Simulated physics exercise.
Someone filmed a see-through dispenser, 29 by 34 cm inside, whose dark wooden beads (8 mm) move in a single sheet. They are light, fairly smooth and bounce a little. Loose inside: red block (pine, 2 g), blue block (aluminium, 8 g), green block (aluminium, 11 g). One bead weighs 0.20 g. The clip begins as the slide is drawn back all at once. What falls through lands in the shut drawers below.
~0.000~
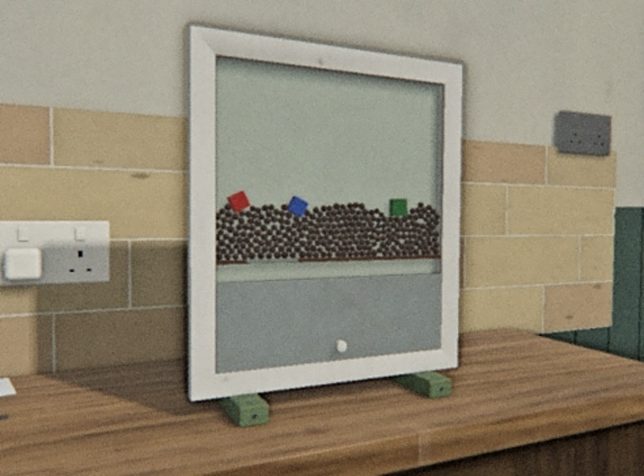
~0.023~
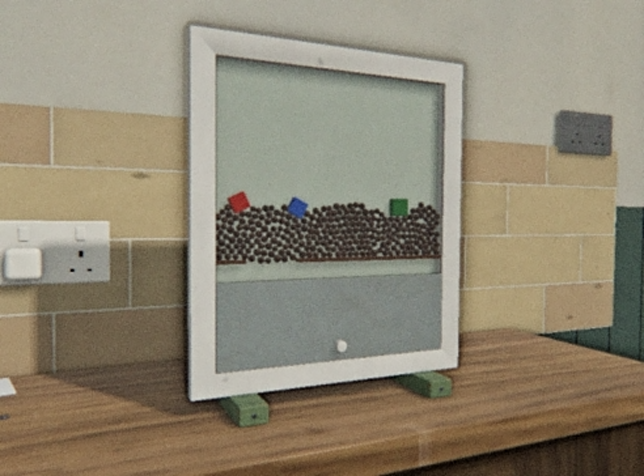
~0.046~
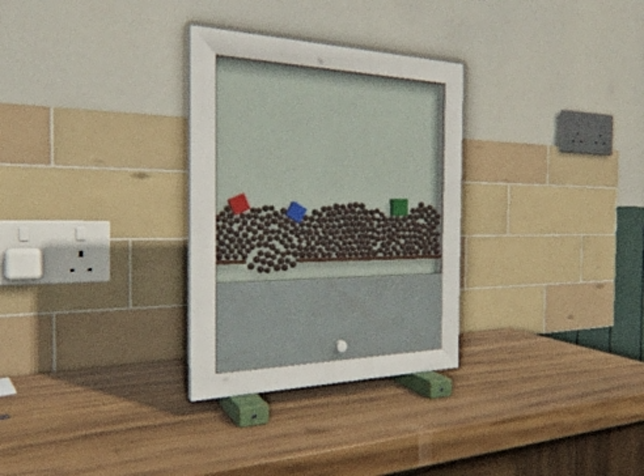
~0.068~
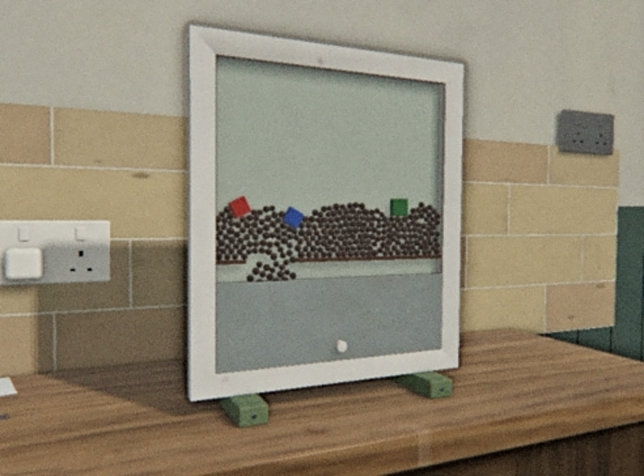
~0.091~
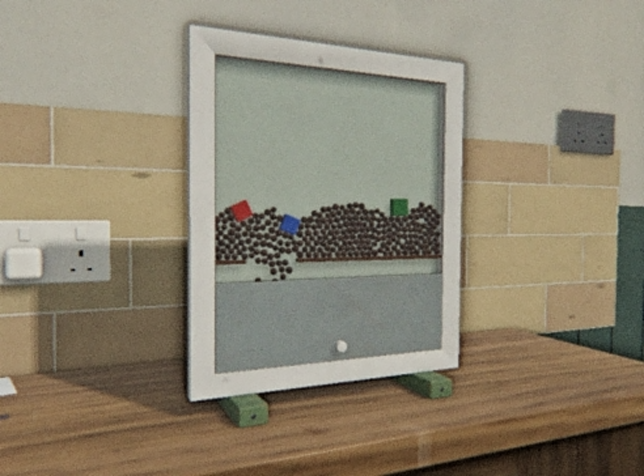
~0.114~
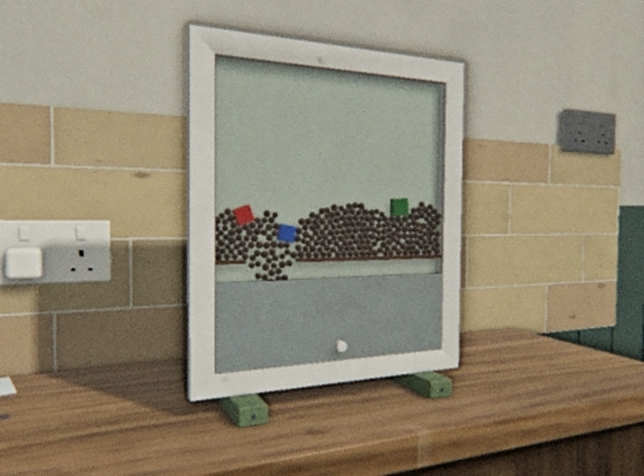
A white-framed, see-through dispenser stands on green feet on a wooden worktop against a tiled wall with sockets, seen from slightly to one side by a still camera. Inside, a band of dark beads carries a red block at left, a blue one beside it and a green one at right. A gap opens beneath the left part, beads drop through, and the blue block sinks while the red shifts slightly right and down.
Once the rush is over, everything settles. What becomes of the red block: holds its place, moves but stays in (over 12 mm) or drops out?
Red block drops out.
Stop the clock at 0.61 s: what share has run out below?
Some 40 per cent.
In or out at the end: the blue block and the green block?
Blue block drops out, green block in.
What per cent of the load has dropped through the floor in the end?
About 45 per cent.
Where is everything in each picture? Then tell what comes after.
In the first frame, about 280 beads; beads' middle (337, 232); red block (239, 202) tilted 26°; blue block (297, 207) tilted 28°; green block (398, 207); slide (241, 262) to (301, 260).
In the second frame, beads' middle (337, 232); 0 out.
In the third frame, beads' middle (337, 232); 10 out.
In the fourth frame, beads' middle (337, 232); 17 out.
In the fifth frame, beads' middle (337, 232); 23 out.
In the sixth frame, beads' middle (341, 238); 33 out; red block (243, 215) tilted 20°; blue block (287, 233) tilted 11°; green block (399, 207).
After 0.26 s, 25 % are out; red block moved 7.2 cm tilted 74°; blue block below the floor; green block moved 0.0 cm.
After 0.61 s, 40 % are out; red block below the floor; blue block below the floor; green block moved 0.0 cm.
After 1.31 s, 45 % are out; red block below the floor; blue block below the floor; green block moved 0.0 cm.
At rest by 1.5 s, 45 % are out; red block below the floor; blue block below the floor; green block moved 0.0 cm.
